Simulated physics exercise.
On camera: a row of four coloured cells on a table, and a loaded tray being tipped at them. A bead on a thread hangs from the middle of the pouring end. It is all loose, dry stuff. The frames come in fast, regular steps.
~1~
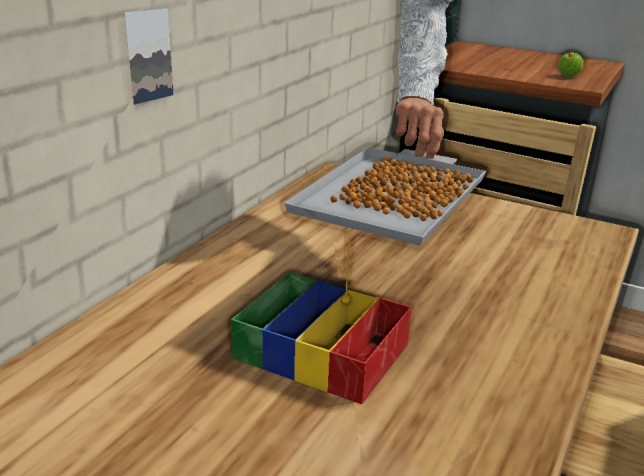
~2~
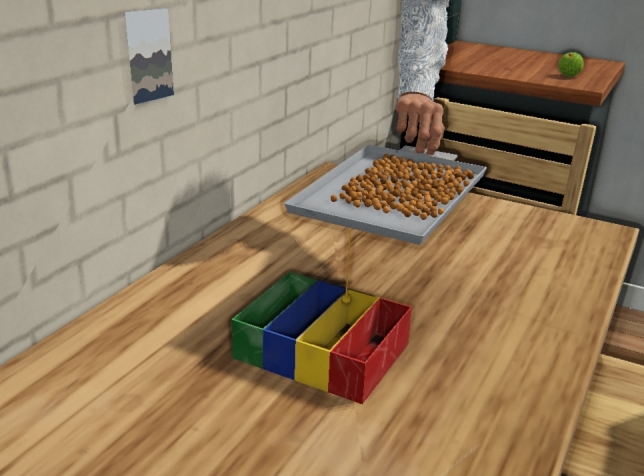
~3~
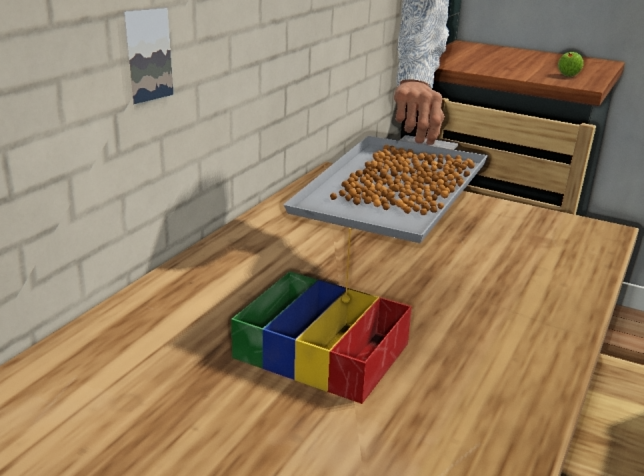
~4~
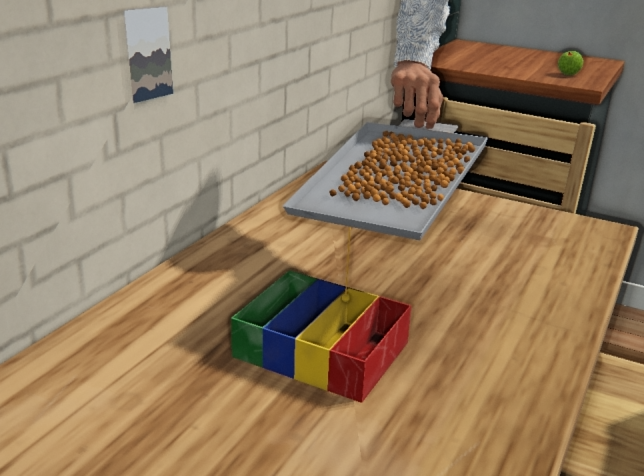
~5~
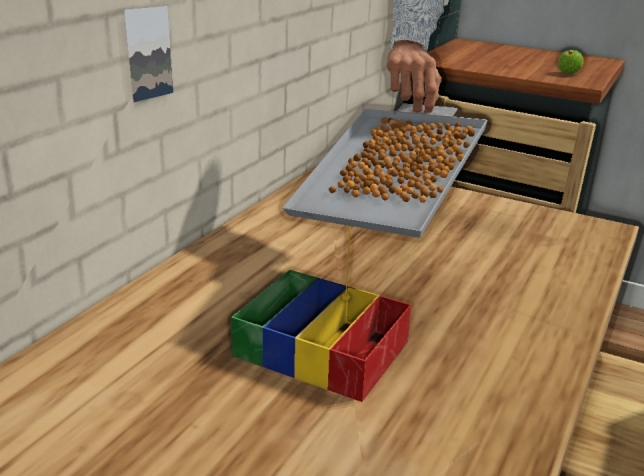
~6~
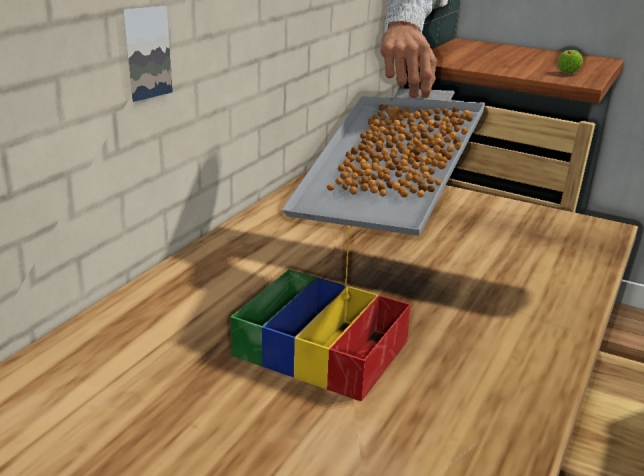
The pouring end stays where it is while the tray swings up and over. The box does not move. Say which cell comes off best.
Most goes to the green cell.
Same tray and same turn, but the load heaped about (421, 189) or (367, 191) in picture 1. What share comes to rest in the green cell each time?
Roughly 30 per cent, and 30 per cent.
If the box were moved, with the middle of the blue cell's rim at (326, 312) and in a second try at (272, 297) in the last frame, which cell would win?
One: The cell in green. Two: The blue one.
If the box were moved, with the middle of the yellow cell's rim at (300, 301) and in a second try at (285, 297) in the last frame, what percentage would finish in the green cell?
In turn 0 and 0 in a hundred.
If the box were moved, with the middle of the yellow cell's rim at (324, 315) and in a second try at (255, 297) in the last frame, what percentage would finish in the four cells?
Near 90 % and 60 %.
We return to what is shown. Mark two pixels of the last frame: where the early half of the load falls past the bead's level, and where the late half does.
First near (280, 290), later near (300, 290).
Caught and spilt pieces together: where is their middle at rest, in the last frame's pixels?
Roughly at (278, 340).
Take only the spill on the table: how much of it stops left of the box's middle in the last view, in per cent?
About 90 per cent.
Soon after the last picture, tray tipped steeply; nearly all on the tray; a small part falling or outside the box.
A little later, tray tipped past a quarter turn; about half on the tray; about a quarter in the green cell; a small part in the blue cell; a small part in the yellow cell; a stray few in the red cell; about a quarter falling or outside the box.
Later still, tray tipped past a quarter turn; about a third in the green cell; about a quarter in the blue cell; a small part in the yellow cell; a small part in the red cell; a small part falling or outside the box.
At rest, tray tipped past a quarter turn; about a third in the green cell; about a quarter in the blue cell; a small part in the yellow cell; a small part in the red cell; a small part outside the box.
